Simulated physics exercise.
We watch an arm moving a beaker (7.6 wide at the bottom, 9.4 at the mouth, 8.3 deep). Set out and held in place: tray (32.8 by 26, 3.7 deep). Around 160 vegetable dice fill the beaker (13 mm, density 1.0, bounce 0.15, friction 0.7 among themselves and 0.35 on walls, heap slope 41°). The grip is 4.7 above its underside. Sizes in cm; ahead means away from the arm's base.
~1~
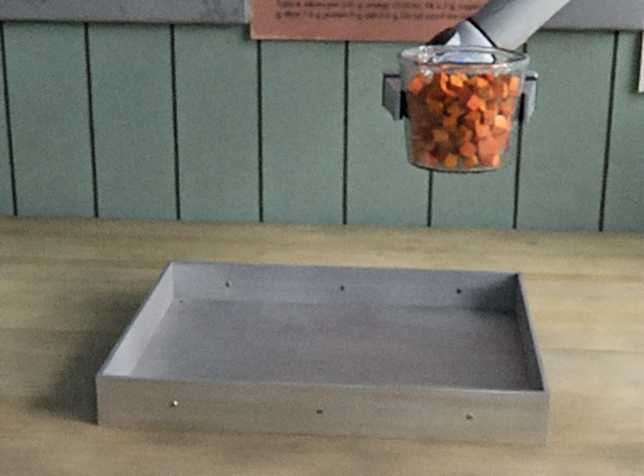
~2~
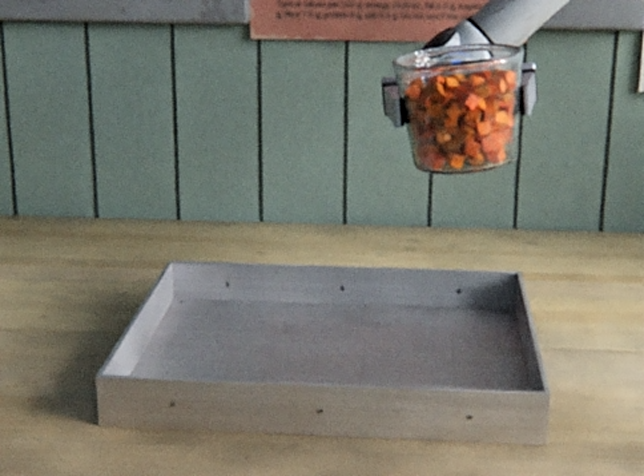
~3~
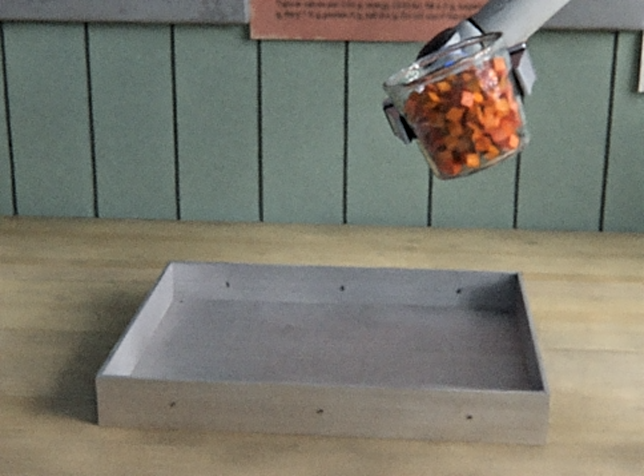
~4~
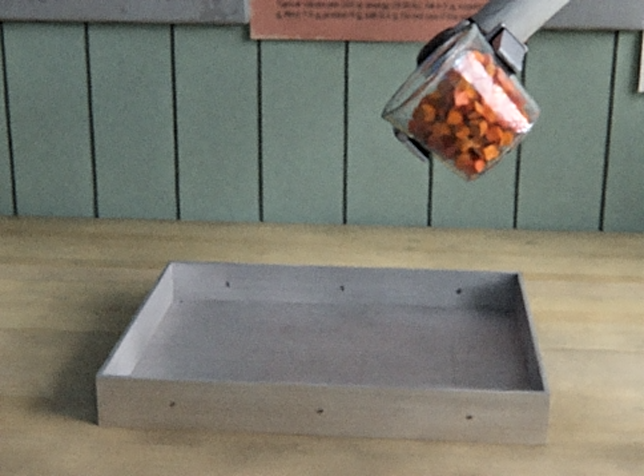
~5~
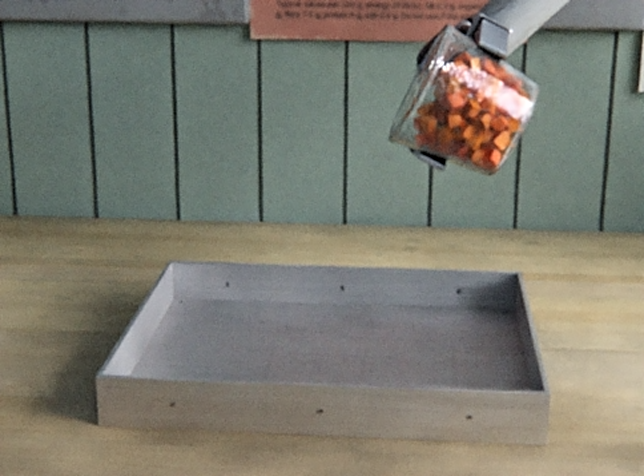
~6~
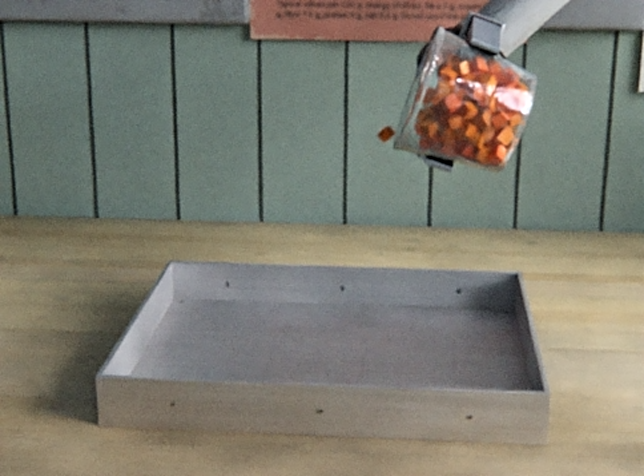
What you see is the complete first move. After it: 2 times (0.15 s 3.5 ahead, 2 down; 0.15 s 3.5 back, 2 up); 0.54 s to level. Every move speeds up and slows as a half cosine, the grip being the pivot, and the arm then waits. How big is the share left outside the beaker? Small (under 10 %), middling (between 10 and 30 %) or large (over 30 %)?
Outside the beaker the share is middling, between 10 and 30 %.
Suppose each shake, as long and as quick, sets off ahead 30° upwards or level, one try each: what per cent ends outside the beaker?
About 45 and 35 per cent.
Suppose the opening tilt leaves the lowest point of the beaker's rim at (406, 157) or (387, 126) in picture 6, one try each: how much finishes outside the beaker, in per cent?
About 55 and 5 per cent.
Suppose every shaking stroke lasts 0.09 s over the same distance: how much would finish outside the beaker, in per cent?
In that case some 40 per cent.
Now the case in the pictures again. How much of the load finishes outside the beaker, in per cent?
Some 20 per cent.
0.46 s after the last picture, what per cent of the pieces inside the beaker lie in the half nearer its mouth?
Some 45 per cent.
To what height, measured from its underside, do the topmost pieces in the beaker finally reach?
Some 9.0 cm.
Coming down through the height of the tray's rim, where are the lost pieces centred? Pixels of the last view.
Near (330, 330).
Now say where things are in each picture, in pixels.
In the first picture, beaker middle at (461, 111), level; upper third of the load around (460, 87), from x 415 to 510, top at y 75; 157 in the beaker.
In the second picture, beaker middle at (462, 111), tilted 7° forward; upper third of the load around (467, 89), from x 415 to 505, top at y 70.
In the third picture, beaker middle at (464, 110), tilted 25° forward; upper third of the load around (469, 90), from x 410 to 515, top at y 65.
In the fourth picture, beaker middle at (466, 109), tilted 46° forward; upper third of the load around (470, 86), from x 415 to 520, top at y 55.
In the fifth picture, beaker middle at (467, 107), tilted 64° forward; upper third of the load around (472, 83), from x 420 to 520, top at y 60.
In the sixth picture, beaker middle at (468, 106), tilted 71° forward; upper third of the load around (469, 83), from x 385 to 520, top at y 60; 157 in the beaker.
Then, 0.46 s later, tilted 71° forward, highest piece 22 above the table; 130 in the beaker, 26 in the tray, 1 in flight or on a rim.
Then, 0.91 s later, tilted 27° forward, highest piece 25 above the table; 126 in the beaker, 31 in the tray.
Then, 1.34 s later, level, highest piece 26 above the table; 126 in the beaker, 31 in the tray.
Then, 2.39 s later, level, highest piece 26 above the table; 126 in the beaker, 31 in the tray.
At rest, 126 in the beaker, 31 in the tray. That is 20 % outside the beaker.
